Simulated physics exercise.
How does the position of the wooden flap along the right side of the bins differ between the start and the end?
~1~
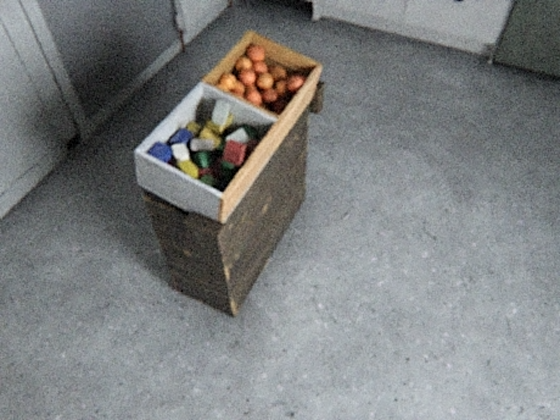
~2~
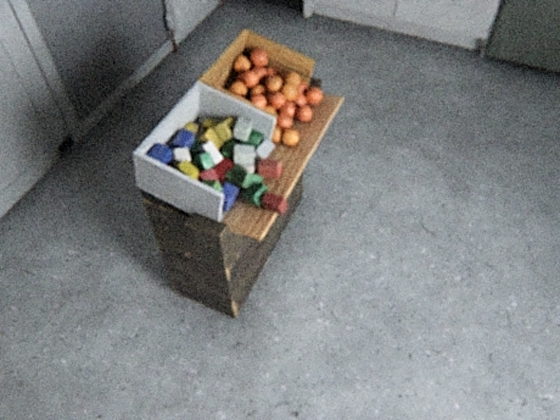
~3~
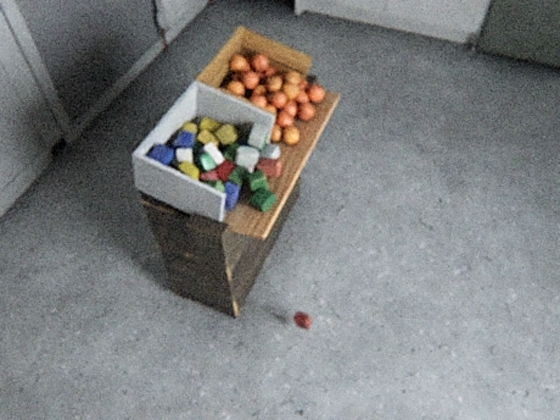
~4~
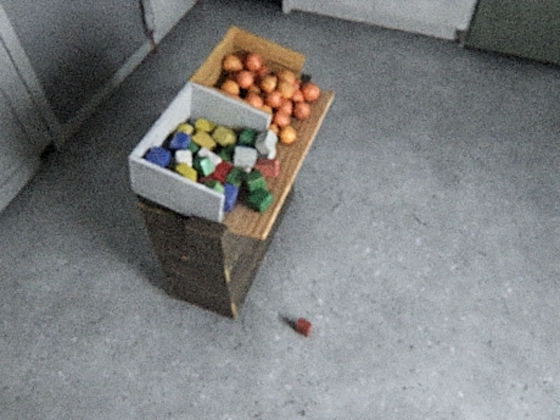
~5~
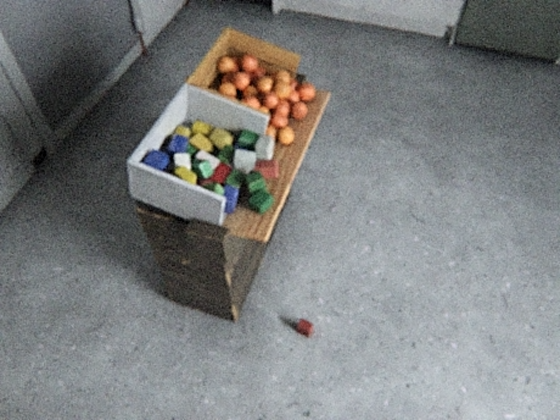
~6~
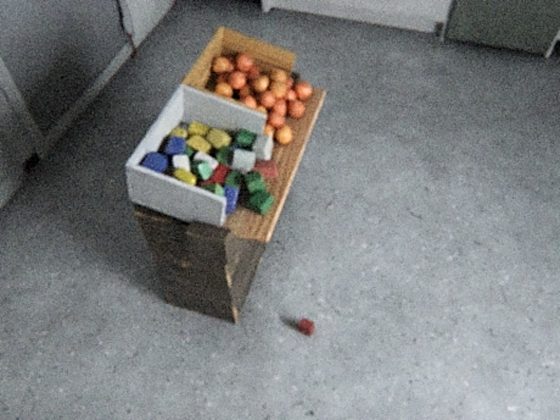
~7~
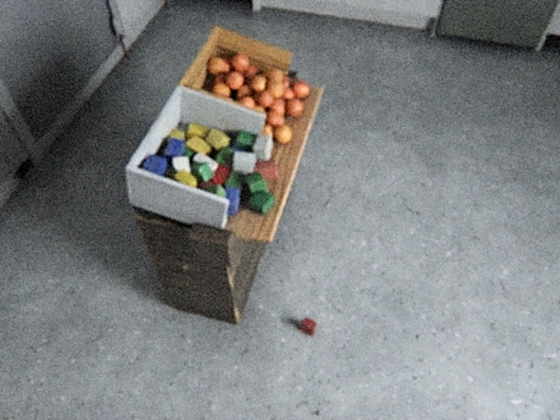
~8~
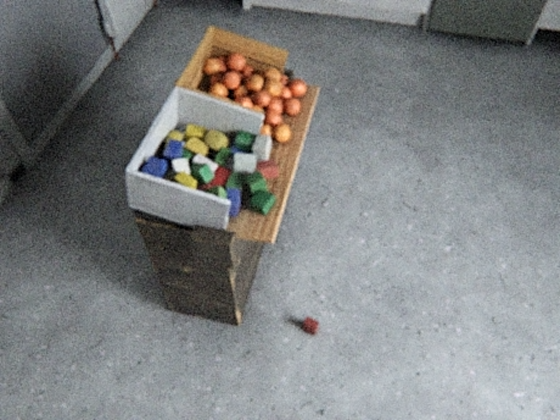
At the start the flap is leaning up against the open side of the bins, holding the contents in. By the end it has been lowered and lies on its side, spread out to the right with oranges and bricks resting on it.
